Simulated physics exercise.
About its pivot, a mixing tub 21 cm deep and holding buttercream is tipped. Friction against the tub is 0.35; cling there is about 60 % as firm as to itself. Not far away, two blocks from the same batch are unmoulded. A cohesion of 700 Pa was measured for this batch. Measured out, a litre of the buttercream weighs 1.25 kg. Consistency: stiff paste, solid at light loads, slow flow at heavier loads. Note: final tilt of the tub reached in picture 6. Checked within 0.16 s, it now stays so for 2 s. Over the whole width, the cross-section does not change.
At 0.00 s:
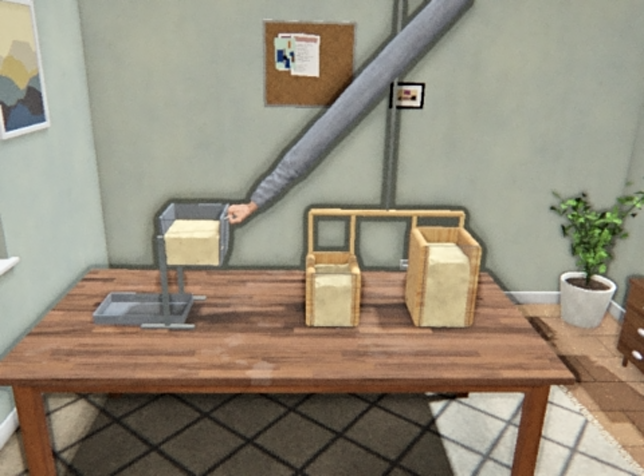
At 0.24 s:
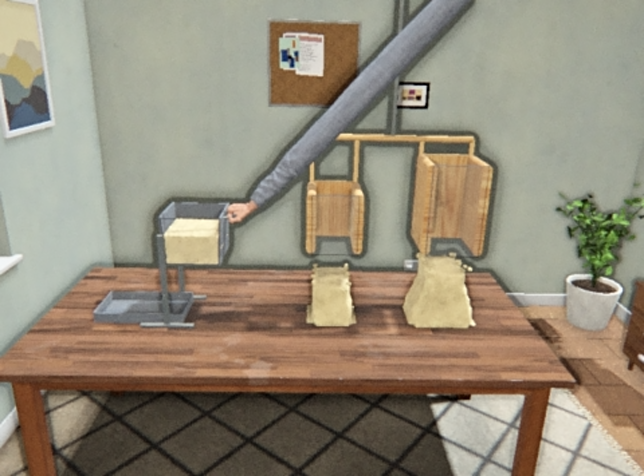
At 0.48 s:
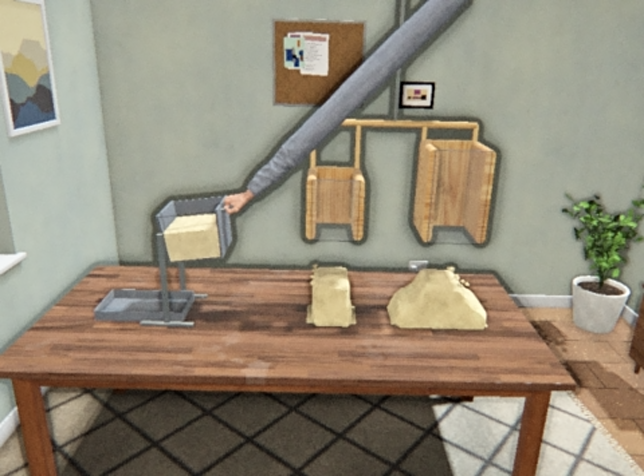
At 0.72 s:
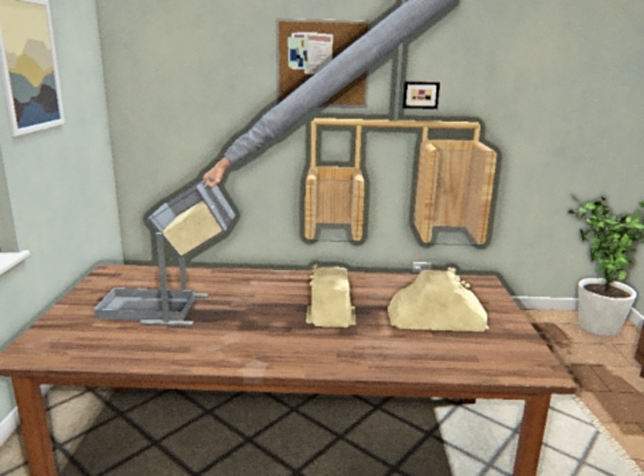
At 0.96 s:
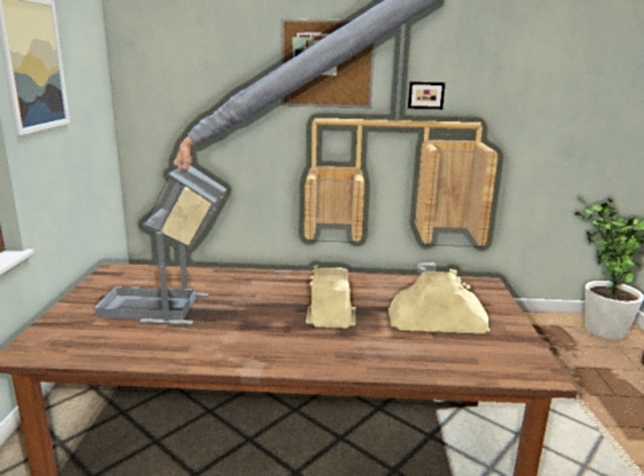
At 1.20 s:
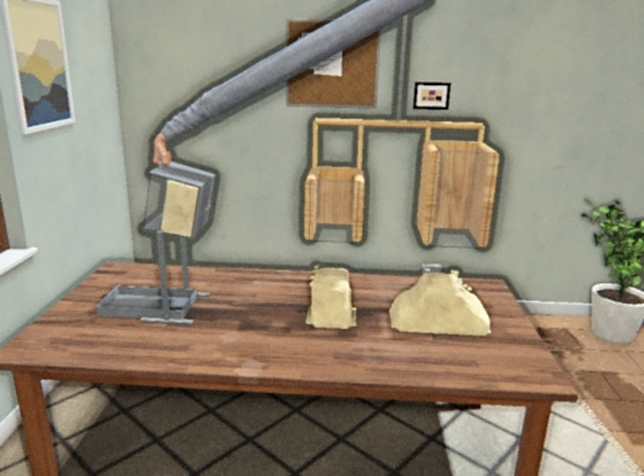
A hand on a long grey sleeve reaches down from the upper right to a grey tub of pale yellow buttercream, raised on a stand at the left of a brown wooden table, seen from the front and slightly above in a green-walled room. Two joined wooden moulds lift off two pale blocks, and the right block slumps into a wide mound. The hand then tilts the tub steeply, the buttercream staying inside, while the view shifts slightly.
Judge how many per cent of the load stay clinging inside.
I would put it at about 100 percent.
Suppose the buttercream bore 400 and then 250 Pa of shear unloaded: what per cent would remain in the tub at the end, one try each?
Respectively 90 % and 65 %.
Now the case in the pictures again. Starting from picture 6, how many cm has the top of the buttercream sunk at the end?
Roughly 0 cm.
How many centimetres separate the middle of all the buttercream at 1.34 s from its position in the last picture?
It has moved close to 0 cm.
After 1.34 s, the tub is at 78 degrees and holds 100 %.
After 1.51 s, the tub is at 78 degrees and holds 100 %.
After 1.68 s, the tub is at 78 degrees and holds 100 %.
After 1.85 s, the tub is at 78 degrees and holds 100 %.
After 3.20 s, at the end, the tub is at 78 degrees and holds 100 %.
